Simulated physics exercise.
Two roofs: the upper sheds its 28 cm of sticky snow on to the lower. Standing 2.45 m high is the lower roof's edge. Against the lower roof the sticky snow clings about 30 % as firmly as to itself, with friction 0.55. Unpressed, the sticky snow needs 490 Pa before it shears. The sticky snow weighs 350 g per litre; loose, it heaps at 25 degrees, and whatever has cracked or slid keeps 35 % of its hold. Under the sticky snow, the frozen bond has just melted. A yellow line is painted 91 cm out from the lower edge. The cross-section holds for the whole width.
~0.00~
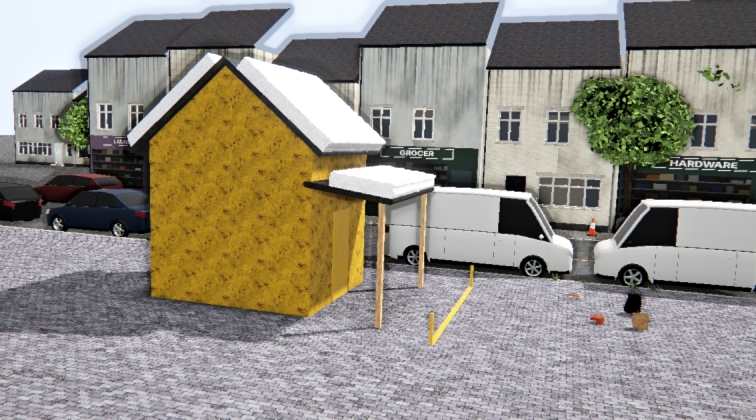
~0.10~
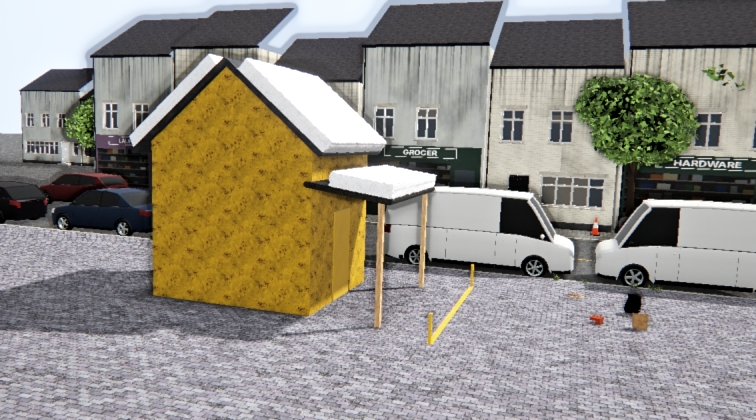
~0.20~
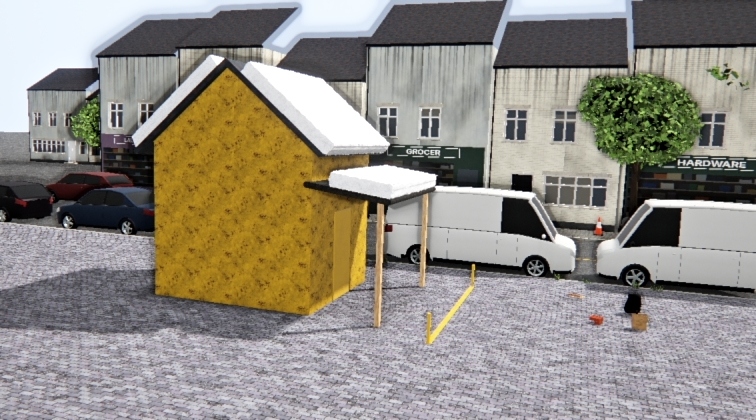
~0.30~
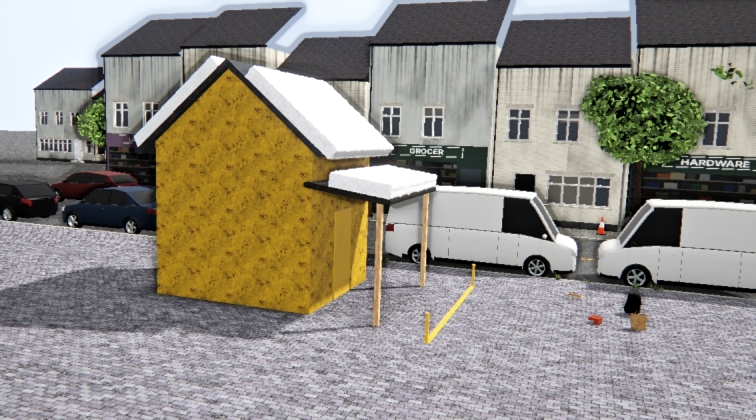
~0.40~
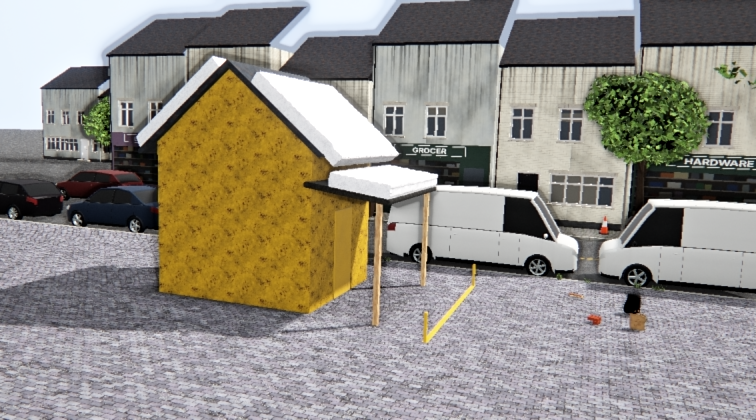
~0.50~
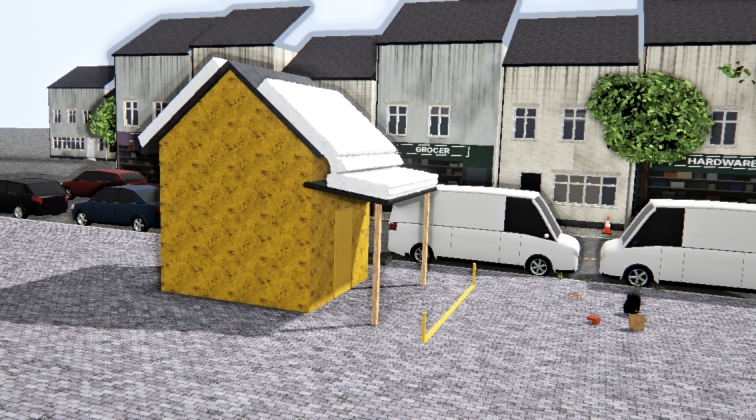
In the video, a small yellow building with snow on its main roof and lower porch roof stands on paving before parked vans and shops, as the upper snow slides gradually down the right slope, extending over the porch roof.
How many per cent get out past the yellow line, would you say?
I would say 25 percent.
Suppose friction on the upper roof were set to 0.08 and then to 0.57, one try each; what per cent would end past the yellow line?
I'd say 35 %, followed by 2 %.
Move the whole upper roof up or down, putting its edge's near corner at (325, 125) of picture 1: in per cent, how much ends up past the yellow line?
55 per cent or so.
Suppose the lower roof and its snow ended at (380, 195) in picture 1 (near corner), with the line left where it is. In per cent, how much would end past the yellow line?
That would come to roughly 40 %.
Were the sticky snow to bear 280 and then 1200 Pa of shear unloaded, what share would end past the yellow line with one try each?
Respectively, close to 40 % and close to 7 %.
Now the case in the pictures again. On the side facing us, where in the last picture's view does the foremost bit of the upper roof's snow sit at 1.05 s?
Around (396, 184).
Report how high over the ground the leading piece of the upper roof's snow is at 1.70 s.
Close to 0.6 metres, I reckon.
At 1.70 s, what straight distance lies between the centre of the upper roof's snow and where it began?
It has shifted some 2.8 m.
After 1.05 s, none is below the lower edge and 0 % is past the line.
After 1.70 s, 27 % is below the lower edge and 10 % is past the line.
After 2.35 s, 45 % is below the lower edge and 25 % is past the line.
After 3.00 s, 46 % is below the lower edge and 25 % is past the line.
After 3.30 s, 46 % is below the lower edge and 25 % is past the line.
